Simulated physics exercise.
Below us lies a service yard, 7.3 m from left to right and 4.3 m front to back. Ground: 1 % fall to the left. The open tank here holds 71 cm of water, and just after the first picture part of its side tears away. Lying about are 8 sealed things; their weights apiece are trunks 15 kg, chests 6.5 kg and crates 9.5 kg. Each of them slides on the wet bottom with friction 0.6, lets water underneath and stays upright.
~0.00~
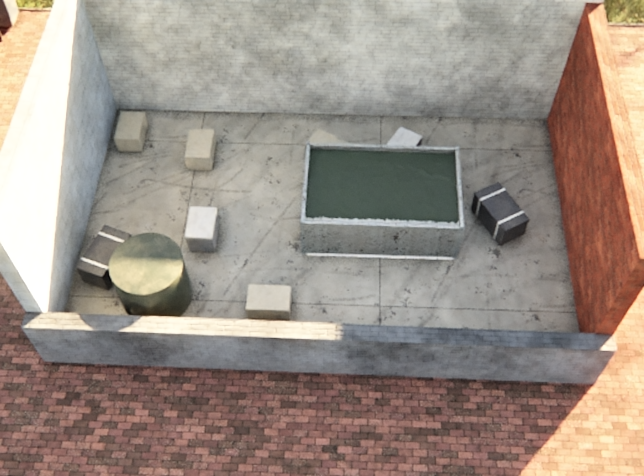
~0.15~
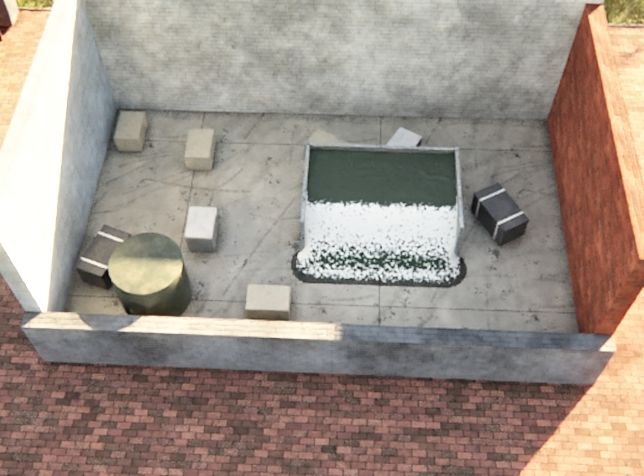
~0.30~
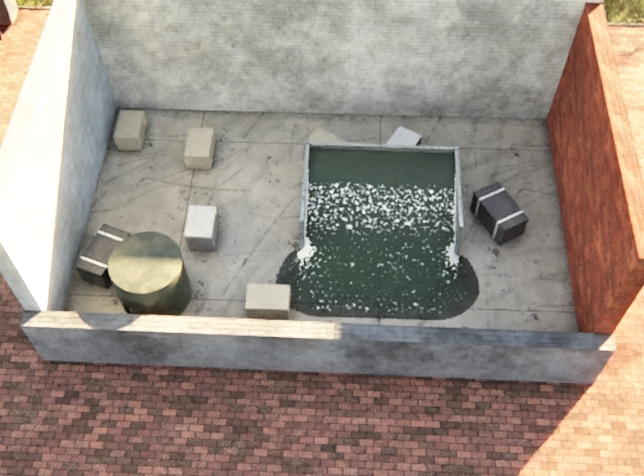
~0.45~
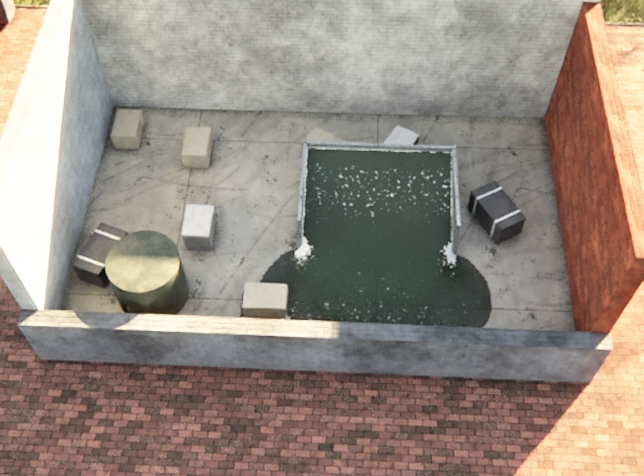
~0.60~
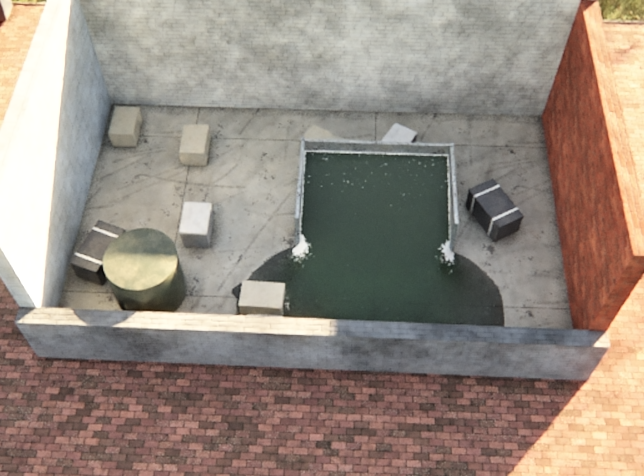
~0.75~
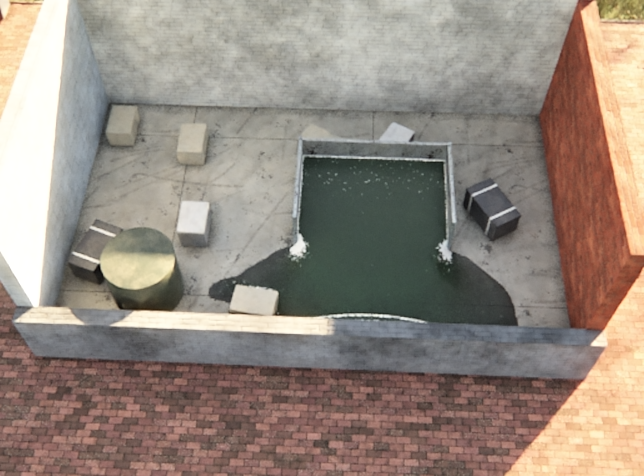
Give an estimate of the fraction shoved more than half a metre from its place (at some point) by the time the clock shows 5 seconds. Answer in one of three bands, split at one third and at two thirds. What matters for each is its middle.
One to two thirds.
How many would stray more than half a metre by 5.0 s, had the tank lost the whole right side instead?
Then it comes to 6 of them.
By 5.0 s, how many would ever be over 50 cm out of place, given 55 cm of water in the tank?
Then it comes to 3.
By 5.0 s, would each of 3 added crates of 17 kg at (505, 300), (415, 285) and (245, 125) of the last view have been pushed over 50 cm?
Respectively: Tops it; tops it; doesn't reach it.
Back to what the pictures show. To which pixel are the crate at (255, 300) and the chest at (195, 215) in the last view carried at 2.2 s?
They end up about (187, 304) and (200, 189) in the last view.
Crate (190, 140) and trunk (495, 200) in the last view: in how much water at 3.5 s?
3 and 4 cm.
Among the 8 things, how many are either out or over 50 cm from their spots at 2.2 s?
2 of them.
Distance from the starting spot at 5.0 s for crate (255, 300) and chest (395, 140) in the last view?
The first ends 100 centimetres from its start and the second 10 centimetres.
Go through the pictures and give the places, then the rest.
In the first picture, a crate at (269, 297), on the bottom; a trunk at (502, 206), on the bottom; 3.0 m2 under water; 0 of 8 have shifted.
In the second picture, a crate at (268, 297), on the bottom; a trunk at (501, 206) rests on the ground; water covers 4.3 m2; 0 of 8 have shifted.
In the third picture, a crate at (268, 296), on the bottom; a trunk at (501, 206), on the bottom; water covers 5.9 m2; 0 of 8 have shifted.
In the fourth picture, a crate at (265, 295) rests on the ground; a trunk at (498, 205), on the bottom; water covers 7.5 m2; 0 of 8 have shifted.
In the fifth picture, a crate at (262, 294) rests on the ground; a trunk at (496, 202), on the bottom; water covers 8.1 m2; 0 of 8 have shifted.
In the sixth picture, a crate at (254, 300), on the bottom, 17 cm from its start; a trunk at (494, 202) rests on the ground; water covers 8.7 m2; 1 of 8 have shifted.
After 1.1 s 1 of 8 are over 50 cm from their spots; 0 afloat.
After 2.2 s 2 of 8 are over 50 cm from their spots; 1 afloat.
After 3.5 s 3 of 8 are over 50 cm from their spots; 1 afloat.
After 5.0 s 4 of 8 are over 50 cm from their spots, and 5 have been at some point; 6 afloat.
